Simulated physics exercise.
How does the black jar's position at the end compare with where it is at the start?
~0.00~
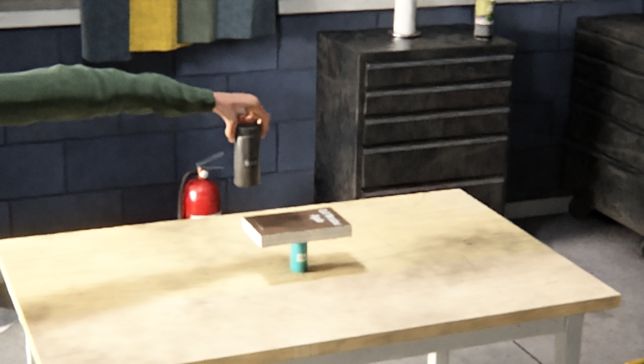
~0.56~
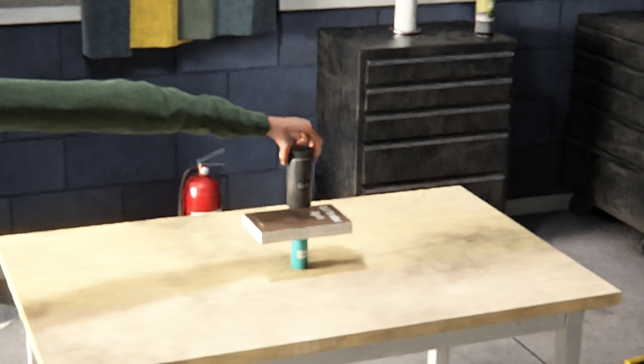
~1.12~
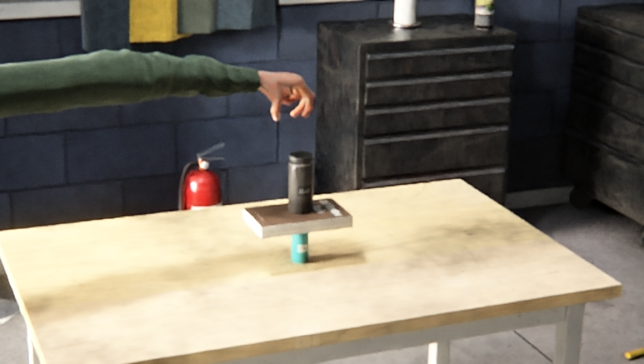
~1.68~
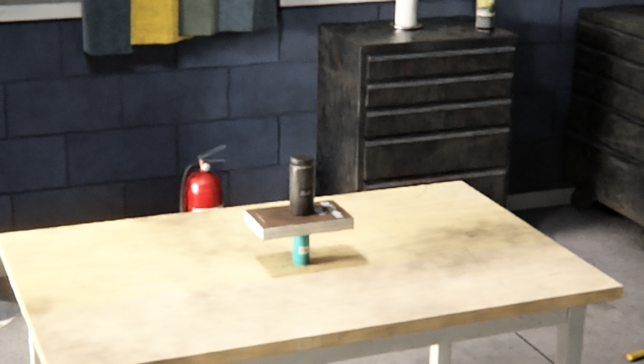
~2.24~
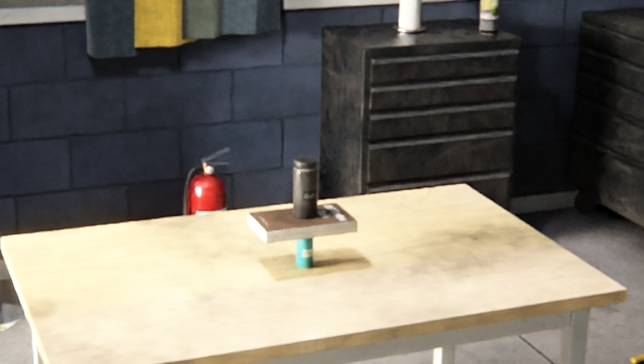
At the start the black jar is held in the air above the table, to the left of the book. At the end it is farther right and lower, standing upright on top of the book.
An arm in a dark green sleeve reaches in from the left, holding a black jar above a pale wooden table, seen from slightly above by a gently swaying camera. On the table, a brown book lies flat across a small turquoise shaker, with a red fire extinguisher and dark drawers against the blue wall behind. The hand moves the jar right and down and sets it upright on the book. It then lets go, draws back and leaves the view. The jar, book and shaker stay stacked and upright to the end.
